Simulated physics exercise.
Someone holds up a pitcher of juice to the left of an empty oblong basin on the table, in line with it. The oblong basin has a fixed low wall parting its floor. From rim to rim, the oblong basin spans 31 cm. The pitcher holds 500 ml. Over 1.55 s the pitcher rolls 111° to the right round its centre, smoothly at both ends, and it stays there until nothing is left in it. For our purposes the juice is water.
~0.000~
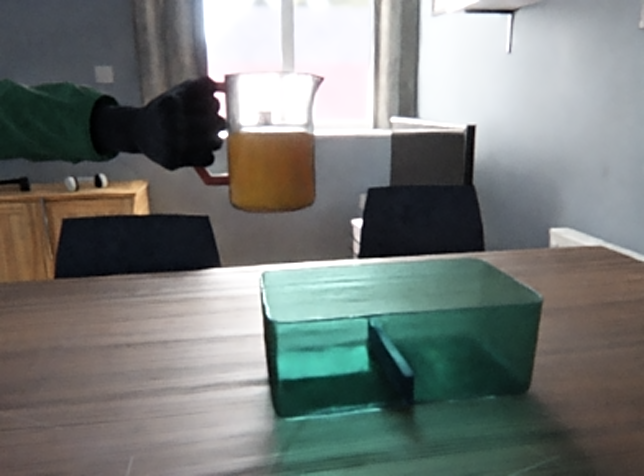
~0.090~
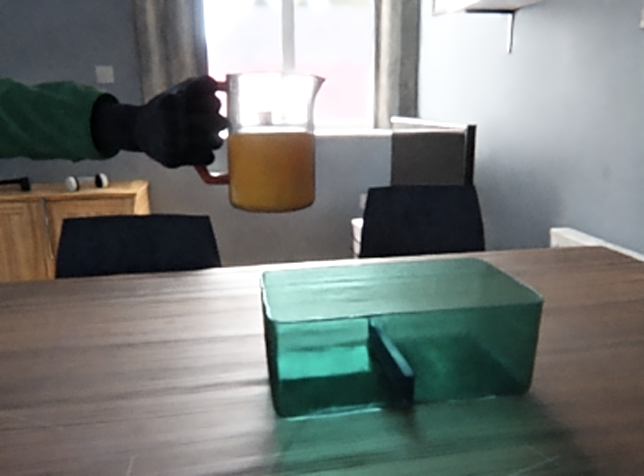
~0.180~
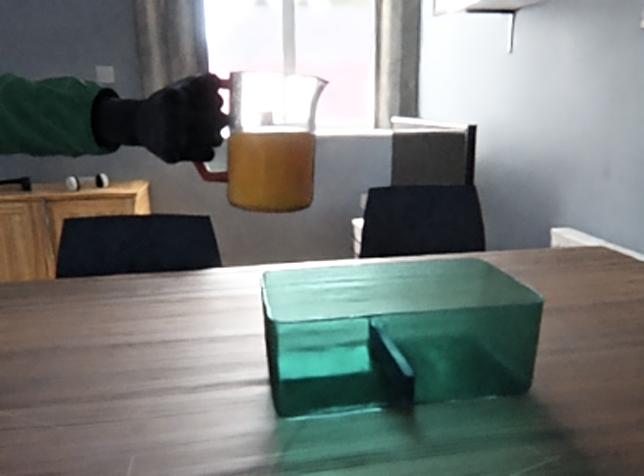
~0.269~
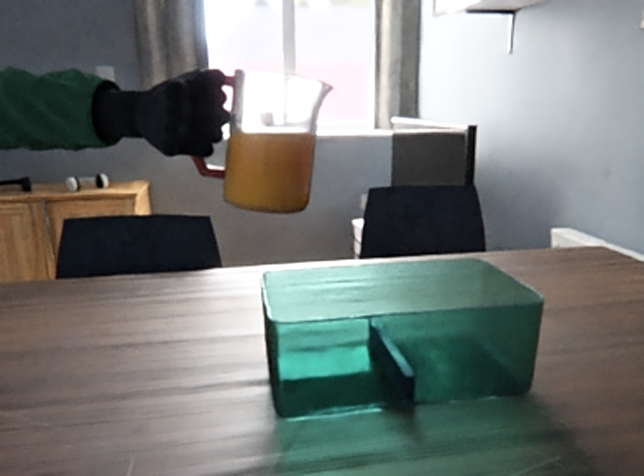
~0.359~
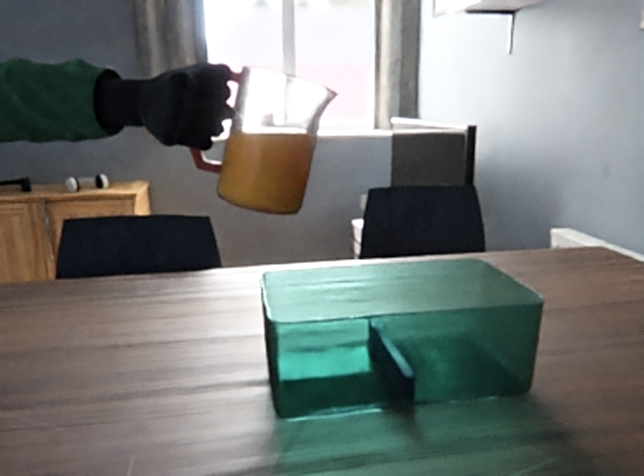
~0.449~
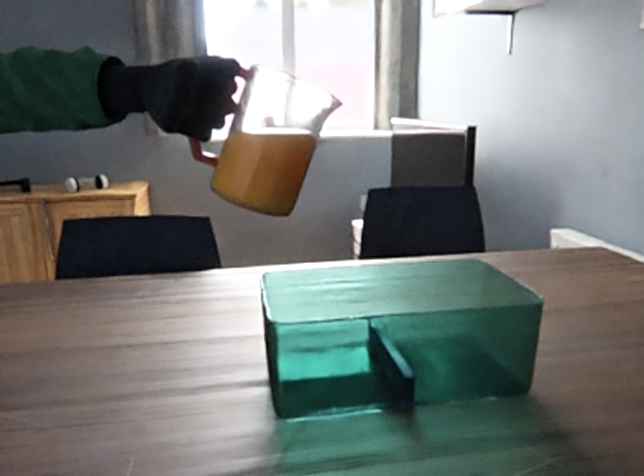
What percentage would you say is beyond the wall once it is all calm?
I would put it at about 71 per cent.
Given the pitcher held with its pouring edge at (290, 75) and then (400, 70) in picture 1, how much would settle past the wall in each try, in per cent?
5 and 85 %.
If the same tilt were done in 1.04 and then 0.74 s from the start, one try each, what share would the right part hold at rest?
Respectively 70 and 65 %.
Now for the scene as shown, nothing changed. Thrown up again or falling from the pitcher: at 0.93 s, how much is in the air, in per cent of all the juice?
Roughly 5 percent.
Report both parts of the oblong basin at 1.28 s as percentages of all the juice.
Near 2 on the left, 36 on the right.
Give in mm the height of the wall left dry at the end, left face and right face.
Roughly 30 mm on the left side and roughly 22 mm on the right.
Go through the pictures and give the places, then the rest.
In the first picture, tilt 0°; pouring edge (325, 77); surface from (230, 133) to (310, 131); the oblong basin's rim runs from (264, 296) to (510, 278); the wall's top is at (388, 345).
In the second picture, tilt 1°; pouring edge (326, 78); surface from (232, 133) to (310, 131).
In the third picture, tilt 4°; pouring edge (329, 81); surface from (231, 133) to (311, 132).
In the fourth picture, tilt 8°; pouring edge (334, 86); surface from (231, 134) to (312, 131).
In the fifth picture, tilt 14°; pouring edge (338, 93); surface from (230, 134) to (313, 132).
In the sixth picture, tilt 21°; pouring edge (343, 103); surface from (227, 137) to (315, 133).
By 0.93 s the tilt is 73° and 95 per cent is still to pour, 0 is left of the wall and 0 right of it.
By 1.28 s the tilt is 103° and 36 per cent is still to pour, 2 is left of the wall and 37 right of it.
By 1.65 s the tilt is 111° and 2 per cent is still to pour, 22 is left of the wall and 71 right of it.
By 2.05 s the tilt is 111° and 0 per cent is still to pour, 27 is left of the wall and 71 right of it.
At rest 27 per cent lies left of the wall, 71 right of it and 2 outside.
